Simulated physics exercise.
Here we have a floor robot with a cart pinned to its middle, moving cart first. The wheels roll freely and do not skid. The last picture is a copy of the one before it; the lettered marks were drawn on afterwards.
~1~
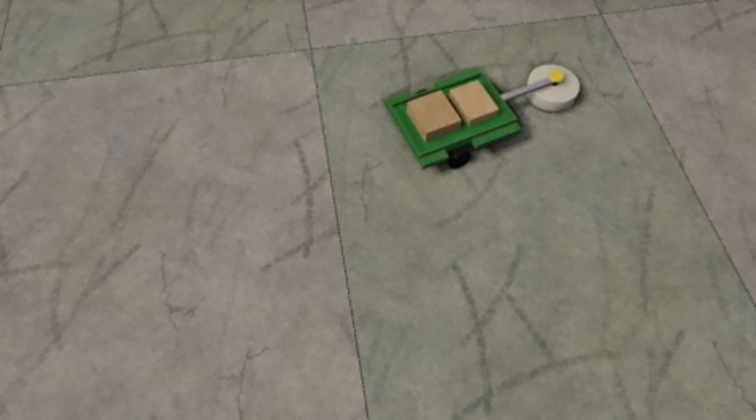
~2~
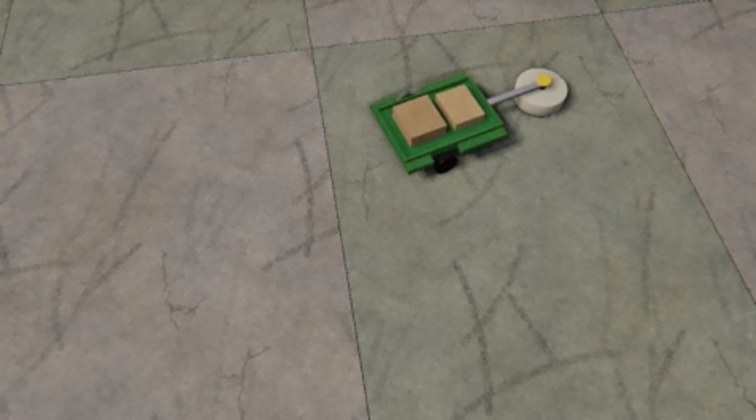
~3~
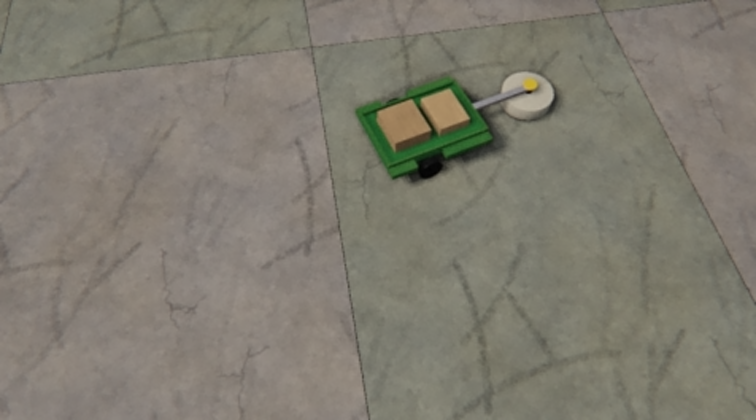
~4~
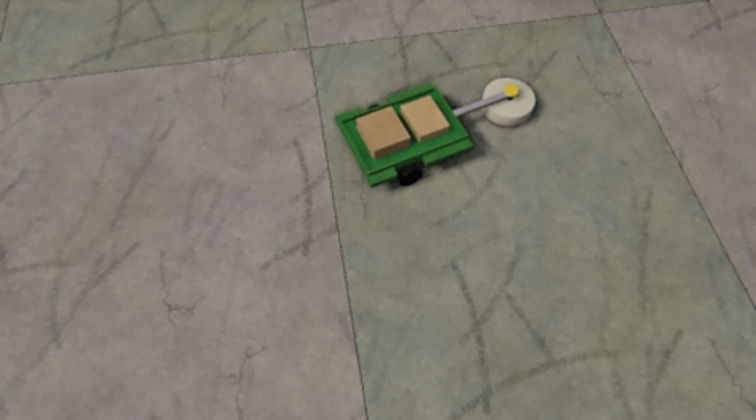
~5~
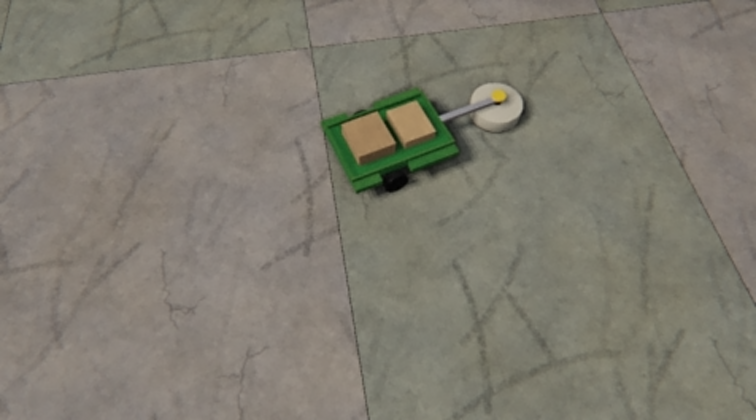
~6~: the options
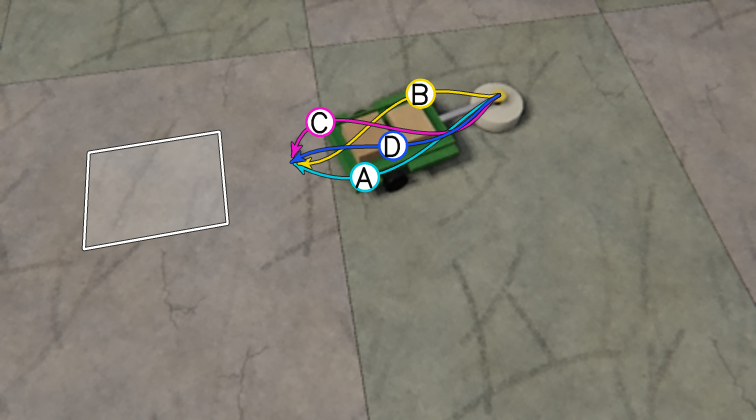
A green cart carrying two tan blocks moved slowly to the left and slightly down across the tiled floor, while the round white robot joined to it by a grey bar followed behind.
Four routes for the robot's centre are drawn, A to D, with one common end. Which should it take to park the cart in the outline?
The robot should drive D.
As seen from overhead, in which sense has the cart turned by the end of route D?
It turns clockwise.
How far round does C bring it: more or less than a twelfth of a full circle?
It turns less than that.
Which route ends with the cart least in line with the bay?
The widest miss is B.
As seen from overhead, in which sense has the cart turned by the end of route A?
It turns clockwise.
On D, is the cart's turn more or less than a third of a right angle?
It turns less than that.
On the marked copy, A from (499, 95) via (412, 158) to (294, 164); B from (499, 95) via (388, 110) to (298, 163); C from (499, 95) via (401, 130) to (293, 156); D from (499, 95) via (404, 145) to (291, 162); the bay at (156, 187).
Following D. Soon after the start, robot (441, 145), cart (317, 157).
Later, robot (362, 156), cart (232, 170).
In the end, robot (293, 171), cart (158, 184); the cart stands in the bay.
As for the rest, A leaves the cart at (162, 157), out of the bay; B leaves the cart at (209, 266), out of the bay; C leaves the cart at (164, 215), out of the bay.
